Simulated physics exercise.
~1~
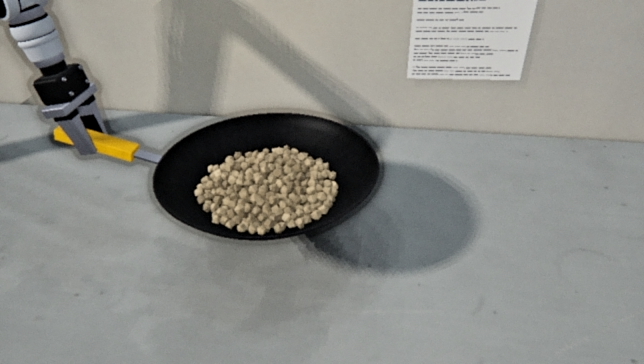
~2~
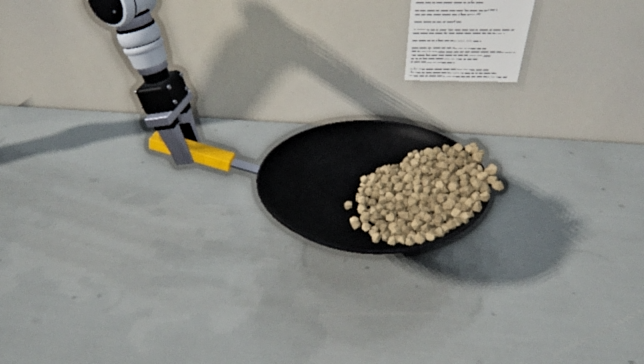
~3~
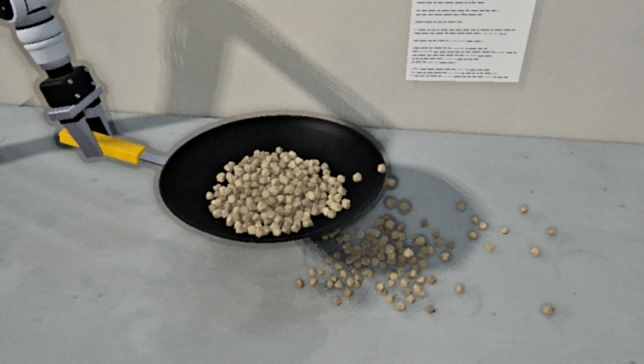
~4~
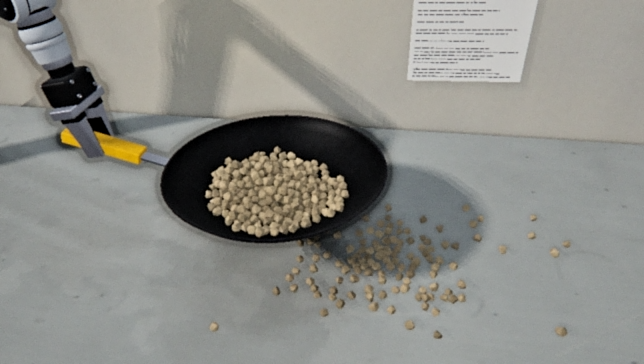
On a grey tabletop, a robotic arm moving a black wok of pebbles right, then back left, spilling some across the surface.
